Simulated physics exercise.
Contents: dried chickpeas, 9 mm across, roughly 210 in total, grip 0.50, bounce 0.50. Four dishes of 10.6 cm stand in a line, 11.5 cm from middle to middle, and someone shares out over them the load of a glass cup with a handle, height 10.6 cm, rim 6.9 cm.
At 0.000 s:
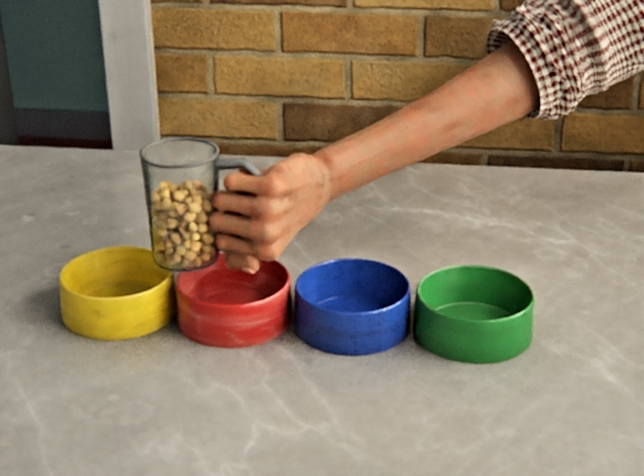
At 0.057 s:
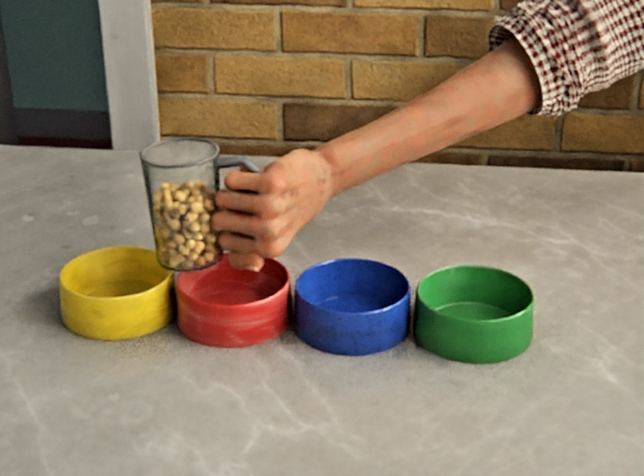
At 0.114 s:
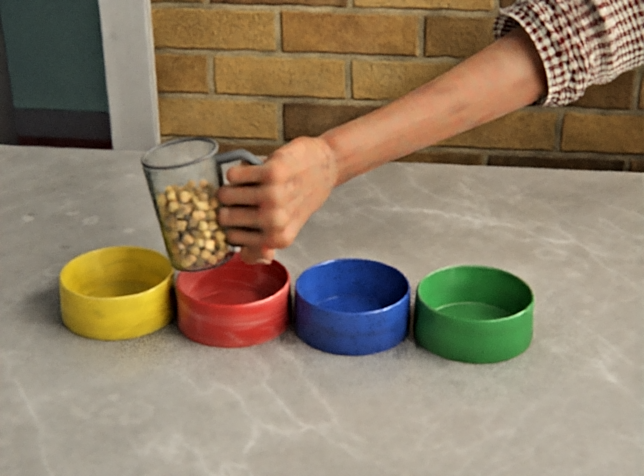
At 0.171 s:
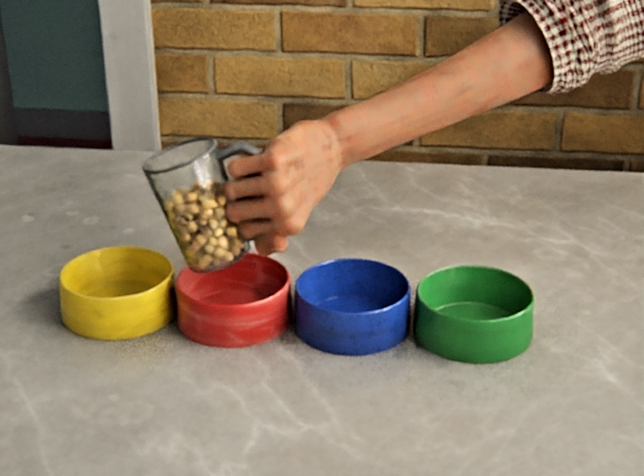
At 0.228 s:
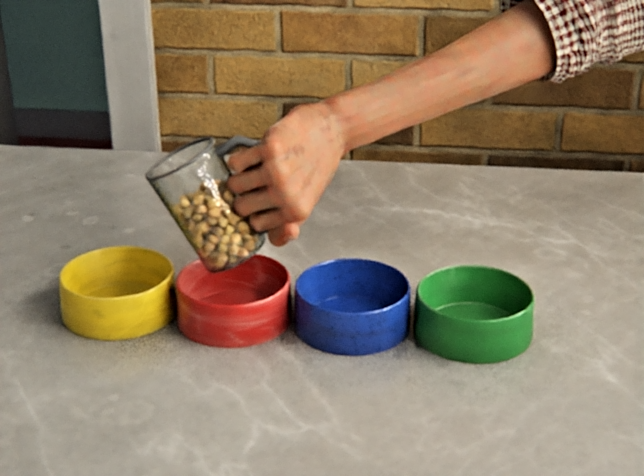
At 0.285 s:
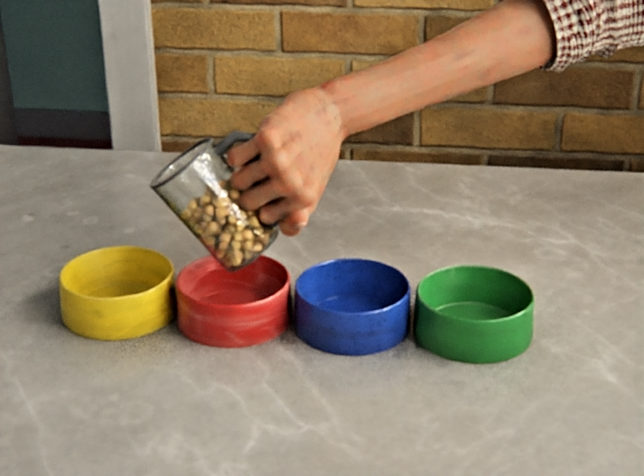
At the start, a hand reaching in from the right holds a clear cup of chickpeas nearly upright above yellow, red, blue and green dishes, all empty. The hand then steadily tilts the cup leftward, its base swinging right over the red dish, while the chickpeas shift but stay inside.
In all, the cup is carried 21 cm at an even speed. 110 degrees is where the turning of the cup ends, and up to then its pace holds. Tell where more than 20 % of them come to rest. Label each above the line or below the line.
Red dish: Above the line; blue dish: Above the line; green dish: Below the line; yellow dish: Below the line; counter: Below the line.
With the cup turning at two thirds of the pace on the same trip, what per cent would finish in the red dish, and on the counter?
Then red ends at 10 and the counter at 0.
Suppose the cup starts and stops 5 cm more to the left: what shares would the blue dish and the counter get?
I'd expect blue at 20 and the counter at 10.
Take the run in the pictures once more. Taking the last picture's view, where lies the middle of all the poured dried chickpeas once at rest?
Roughly pixel (276, 311).
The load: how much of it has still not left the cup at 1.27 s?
Roughly 35 per cent, give or take.
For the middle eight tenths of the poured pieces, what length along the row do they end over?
It covers some 14 centimetres of the row.
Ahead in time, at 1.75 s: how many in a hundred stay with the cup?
About 10 percent.
After 0.88 s, tilt 110 degrees; cup holds 85 %, red 15 %.
Then, at 1.27 s, tilt 110 degrees; cup holds 35 %, red 50 %, blue 10 %.
After 1.75 s, tilt 110 degrees; cup holds 10 %, red 50 %, blue 35 %.
At rest (2.5 s), red 50 %, blue 45 %, green 0 %, yellow 0 %, counter 5 %.
